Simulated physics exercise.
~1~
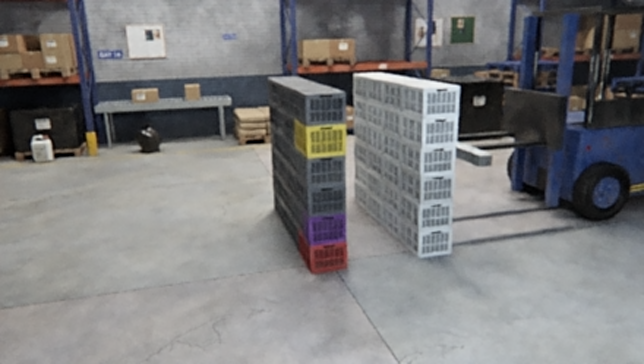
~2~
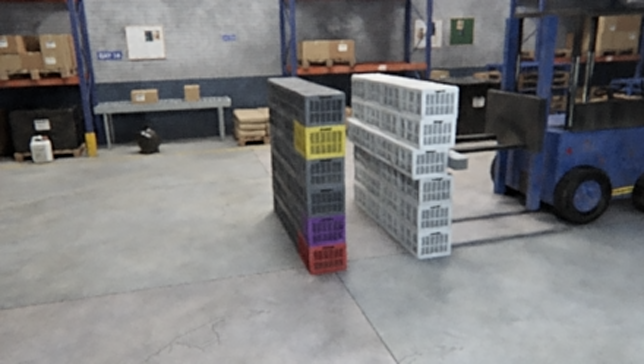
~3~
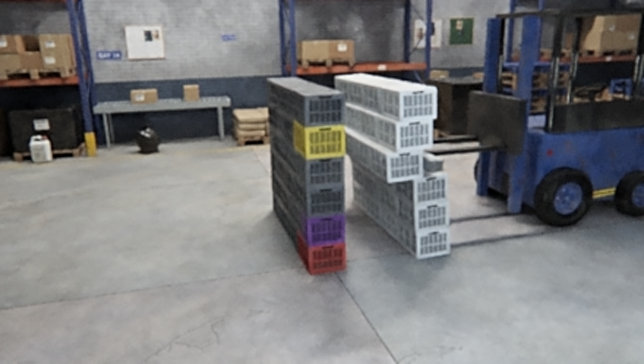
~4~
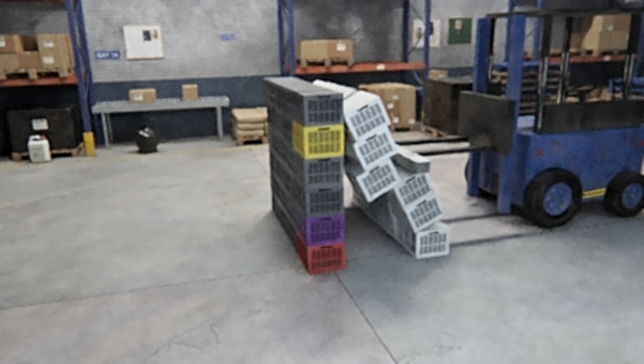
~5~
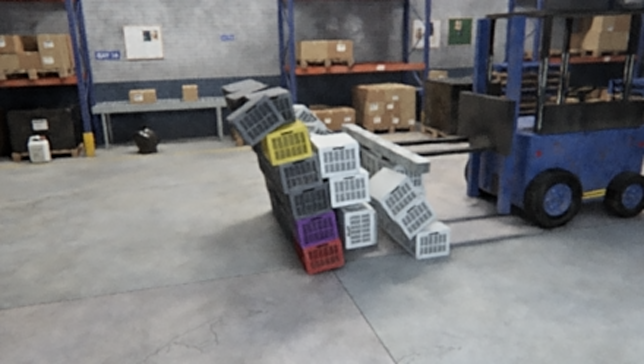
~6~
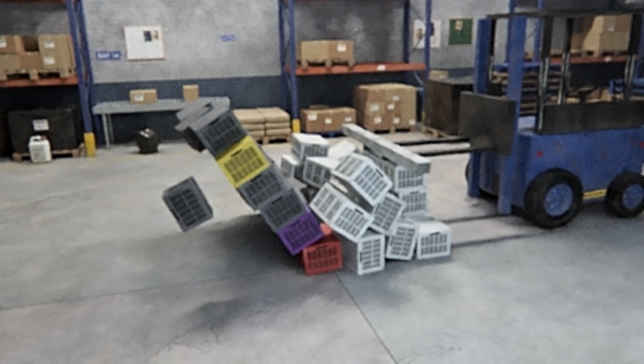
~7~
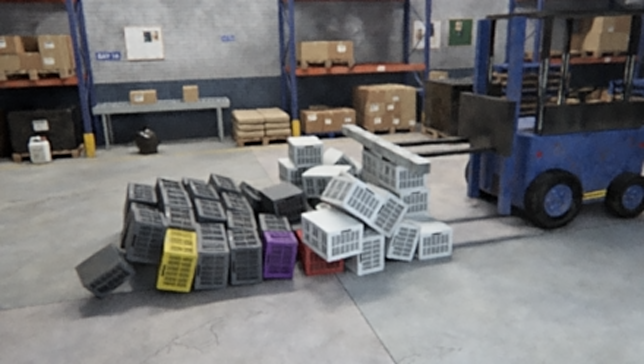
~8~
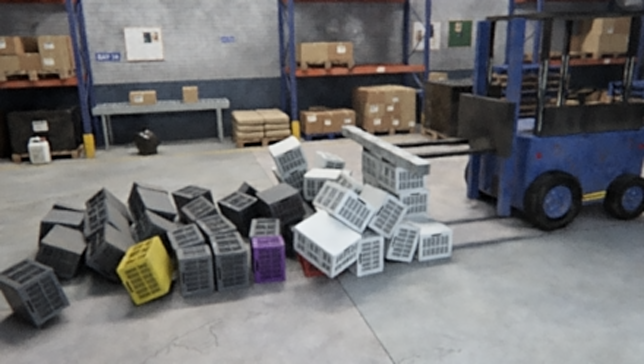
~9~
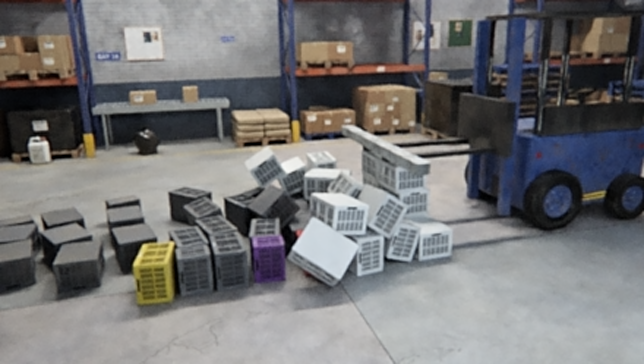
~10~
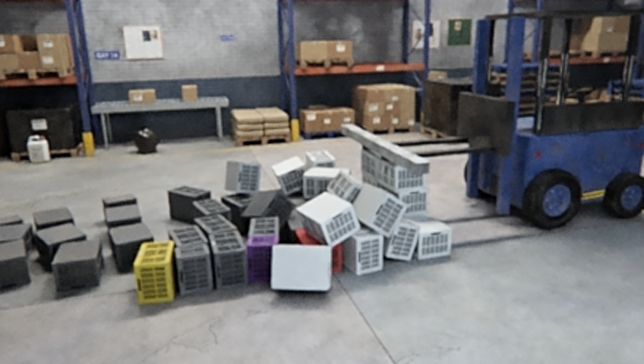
Forklift pushing a wall of pale crates into a dark stack, both collapsing leftward and leaving crates scattered across the warehouse floor.
